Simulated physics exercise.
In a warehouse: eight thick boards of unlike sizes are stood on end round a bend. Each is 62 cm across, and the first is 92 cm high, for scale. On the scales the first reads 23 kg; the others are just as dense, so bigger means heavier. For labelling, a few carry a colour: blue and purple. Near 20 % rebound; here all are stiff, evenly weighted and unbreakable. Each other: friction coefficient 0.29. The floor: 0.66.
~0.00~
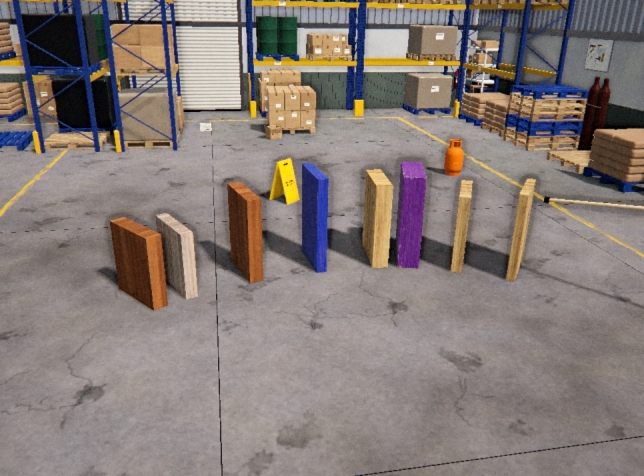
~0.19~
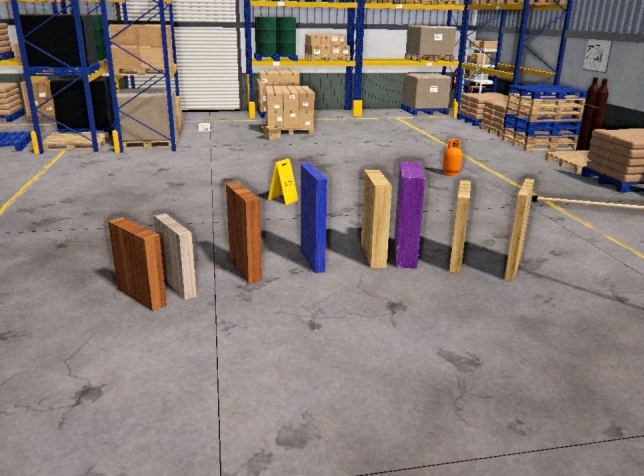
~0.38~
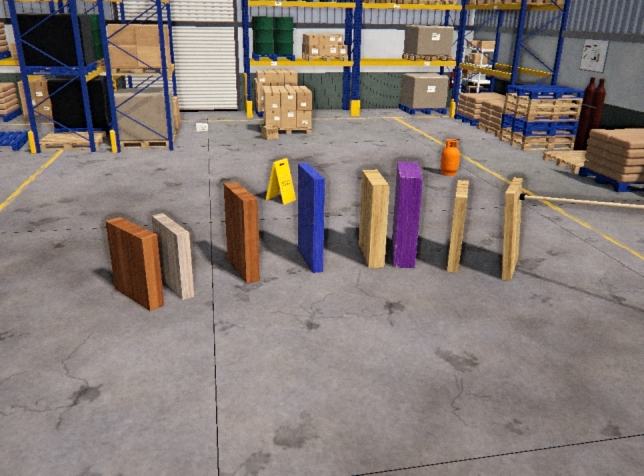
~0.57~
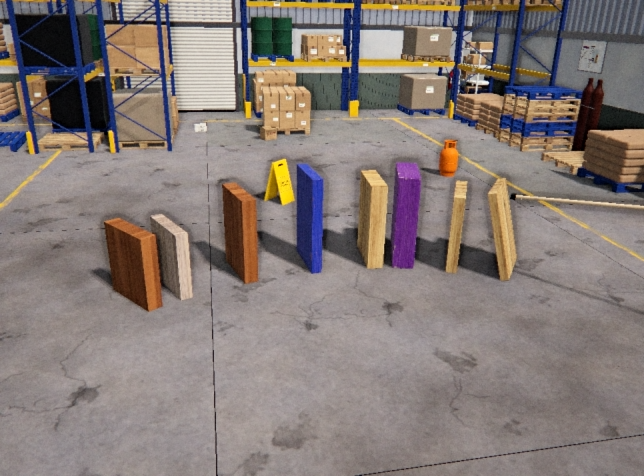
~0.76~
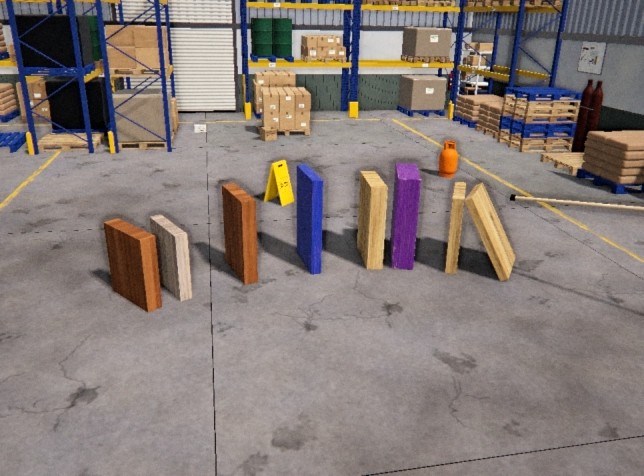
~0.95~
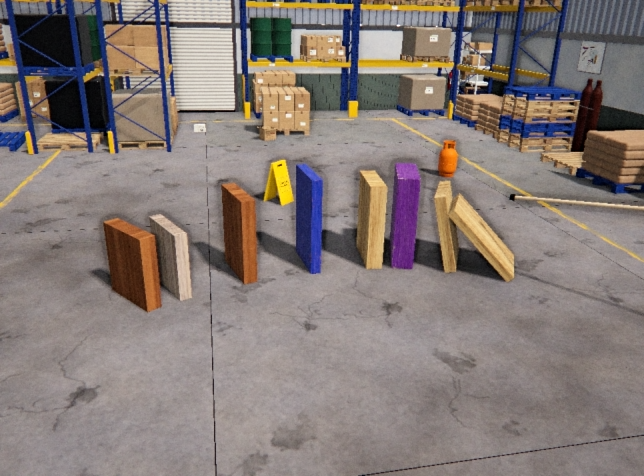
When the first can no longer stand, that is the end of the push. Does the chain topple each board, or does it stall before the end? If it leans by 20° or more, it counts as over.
It topples each one.
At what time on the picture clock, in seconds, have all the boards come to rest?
At roughly 3.0 seconds.
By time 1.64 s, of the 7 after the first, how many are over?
I make it 1 by that time.
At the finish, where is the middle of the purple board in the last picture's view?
Its centre finishes around pixel (352, 230) in the last picture.
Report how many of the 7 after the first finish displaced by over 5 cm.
7 have shifted.
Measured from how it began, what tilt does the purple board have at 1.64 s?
Some 20°.
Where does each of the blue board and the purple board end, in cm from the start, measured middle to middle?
Estimate: Blue near 60 cm, purple near 60 cm.
After 1.64 s, 1 of the 7 other boards over; purple board 19° from how it stood.
After 2.14 s, 4 of the 7 other boards over; purple board 63° from how it stood; blue board 36° from how it stood.
After 2.54 s, 7 of the 7 other boards over; purple board lying flat; blue board lying flat.
In the end (3.3 s), 7 of the 7 other boards over; purple board lying flat; blue board lying flat. Not one is left standing. From the last view, middles, purple board near (352, 230), blue board near (260, 251).
